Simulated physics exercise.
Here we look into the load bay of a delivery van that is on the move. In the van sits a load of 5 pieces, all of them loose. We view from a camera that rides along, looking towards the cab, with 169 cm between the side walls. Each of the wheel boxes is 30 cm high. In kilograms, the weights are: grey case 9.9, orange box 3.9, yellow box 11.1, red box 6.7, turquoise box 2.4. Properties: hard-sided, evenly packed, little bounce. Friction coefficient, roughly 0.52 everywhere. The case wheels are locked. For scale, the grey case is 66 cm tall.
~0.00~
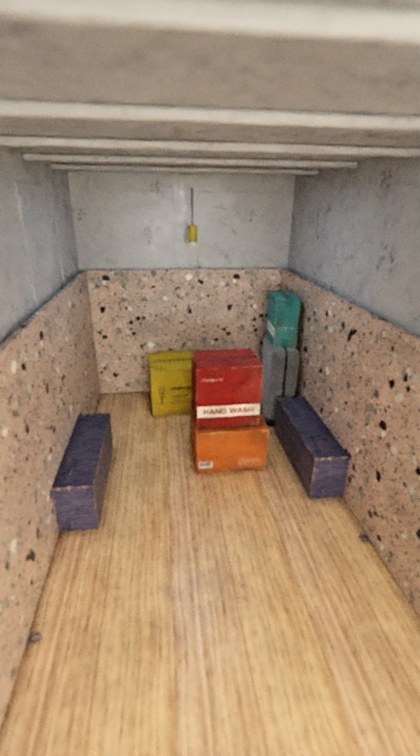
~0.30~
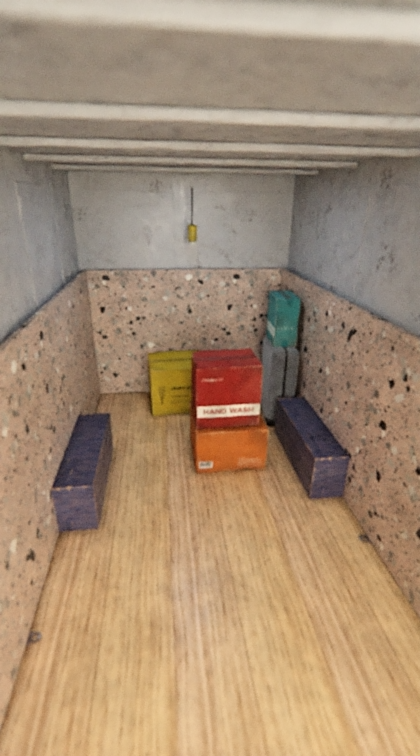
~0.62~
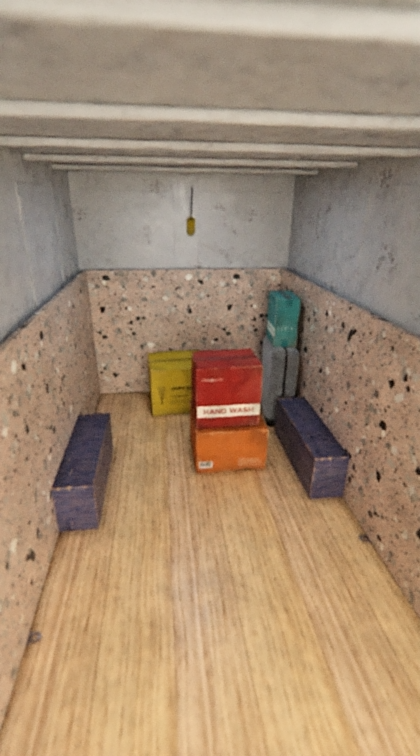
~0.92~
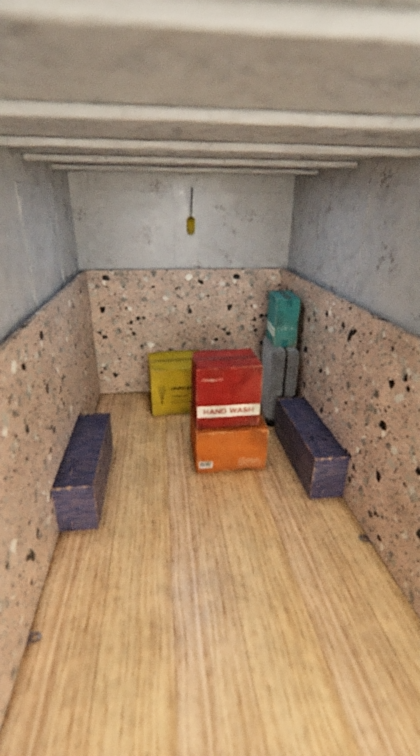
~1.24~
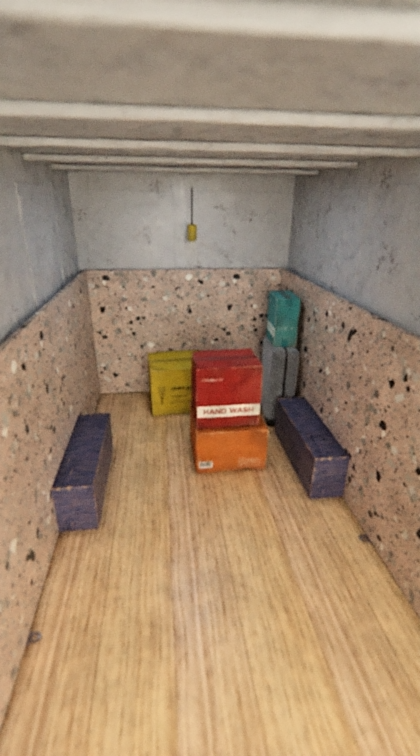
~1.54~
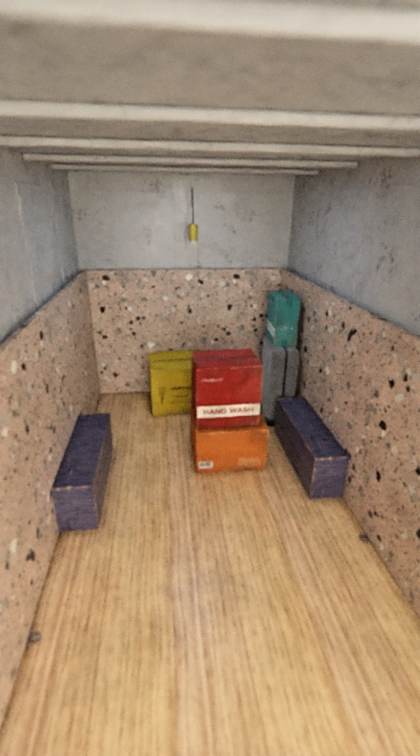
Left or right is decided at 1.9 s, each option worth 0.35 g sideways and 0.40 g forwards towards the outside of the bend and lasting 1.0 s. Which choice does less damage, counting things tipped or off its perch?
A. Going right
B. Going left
Option B: Going left.
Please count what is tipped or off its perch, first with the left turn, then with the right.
If it goes left, 0; if it goes right, 2.
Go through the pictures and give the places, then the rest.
The first picture shows no push; grey case (277, 379); orange box (226, 433).
The second picture shows load feels 0.35 g forwards; turquoise box (282, 318); yellow box (177, 382).
The third picture shows load feels 0.44 g forwards; red box (225, 387); turquoise box (282, 318).
The fourth picture shows load feels 0.44 g forwards; yellow box (177, 382); red box (225, 387).
The fifth picture shows no push; turquoise box (282, 318); yellow box (177, 382).
The sixth picture shows no push; grey case (277, 379); orange box (226, 433).
Turning left. At 2.34 s, load feels 0.40 g forwards, 0.35 g right; turquoise box moved 2 cm.
After 2.64 s, load feels 0.40 g forwards, 0.35 g right; turquoise box moved 3 cm; red box moved 5 cm; yellow box moved 3 cm.
After 2.94 s, no push; orange box moved 2 cm near (227, 432); red box moved 7 cm; yellow box moved 3 cm.
In the end (4.0 s), all 5 under 15 cm from the start. In the last view, grey case near (279, 379), orange box near (227, 432).
Turning right instead, grey case and turquoise box tipped over or off its perch, 2 of 5 in all.
